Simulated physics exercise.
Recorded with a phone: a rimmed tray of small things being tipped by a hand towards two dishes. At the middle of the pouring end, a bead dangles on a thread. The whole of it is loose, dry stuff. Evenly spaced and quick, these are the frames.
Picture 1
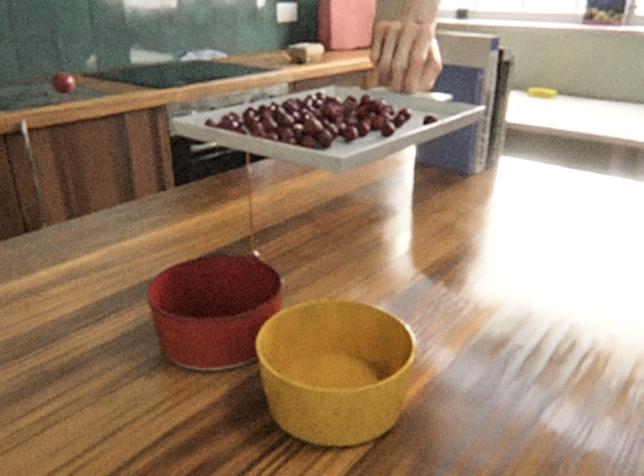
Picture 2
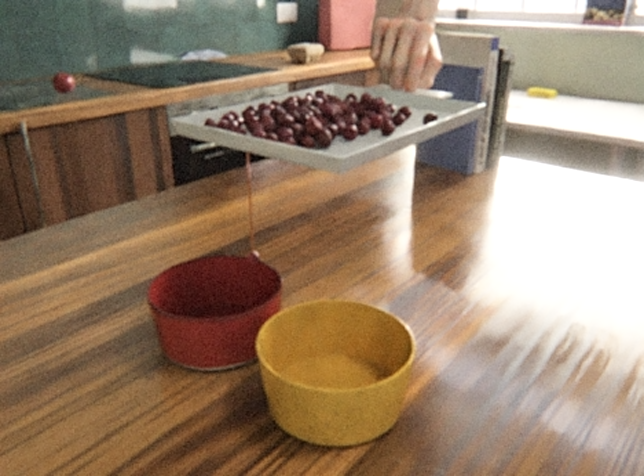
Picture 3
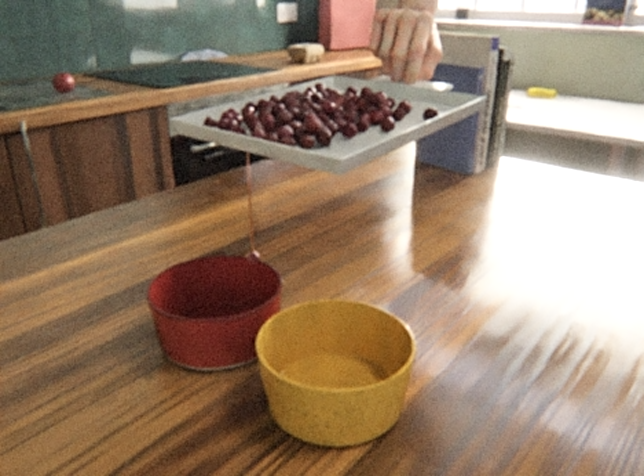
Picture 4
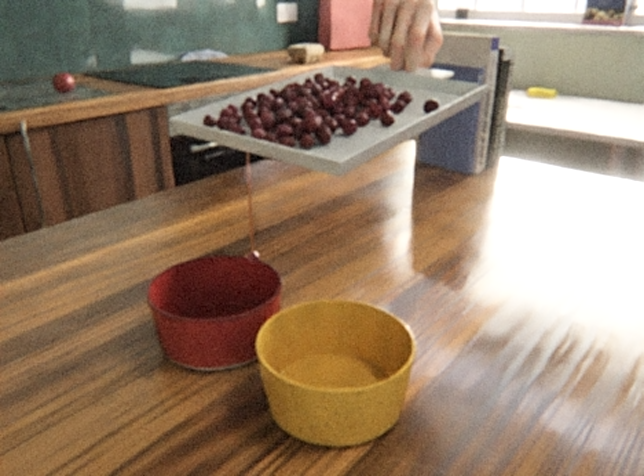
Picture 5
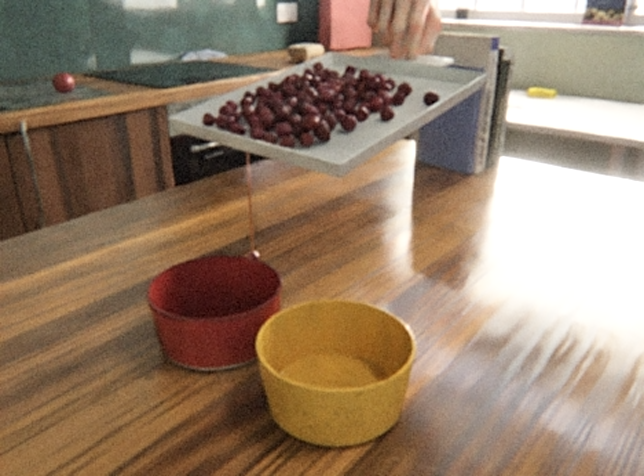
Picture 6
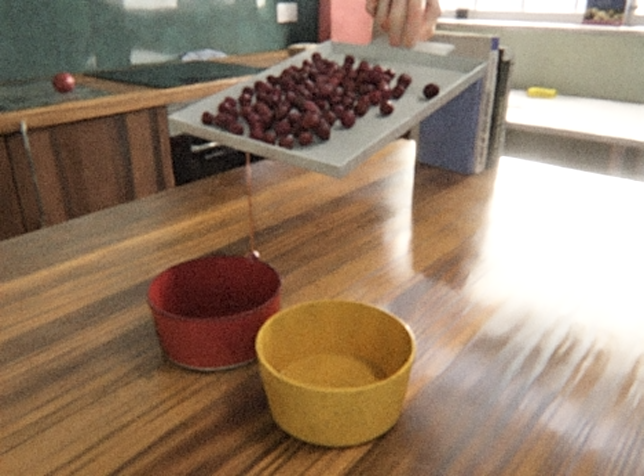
Tray of dark red cherries being slowly tilted by a hand, its far end rising above red and yellow bowls.
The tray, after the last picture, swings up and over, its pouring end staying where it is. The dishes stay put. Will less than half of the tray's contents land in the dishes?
No: Caught: Above half.
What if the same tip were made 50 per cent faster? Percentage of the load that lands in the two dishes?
Near 80 in a hundred.
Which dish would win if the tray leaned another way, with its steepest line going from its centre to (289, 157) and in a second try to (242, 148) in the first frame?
For the first place it's the right-side dish, for the second the left-side dish.
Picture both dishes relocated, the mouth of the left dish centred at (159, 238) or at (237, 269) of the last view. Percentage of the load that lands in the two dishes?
First position: Some 20 %; second position: Some 40 %.
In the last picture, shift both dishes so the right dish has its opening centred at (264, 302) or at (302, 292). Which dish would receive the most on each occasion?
Result, first place: The righthand one; second place: The righthand one.
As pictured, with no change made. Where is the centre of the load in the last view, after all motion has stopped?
Close to (257, 358) in the last picture.
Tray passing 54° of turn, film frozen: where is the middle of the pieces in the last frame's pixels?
The middle of the load sits near (273, 96).
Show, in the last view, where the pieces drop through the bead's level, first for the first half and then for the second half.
Early half: (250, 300); late half: (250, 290).
Shortly afterwards, tray tipped steeply; all but a few on the tray; only a few in the right dish.
Next, tray tipped right over; near half on the tray; a little in the right dish; only a few in the left dish; near a third in the air.
Some moments later, tray tipped past a quarter turn; near a third in the right dish; near a third in the left dish; near a quarter outside both.
In the end, tray tipped past a quarter turn; near a third in the right dish; near a third in the left dish; near a quarter outside both.
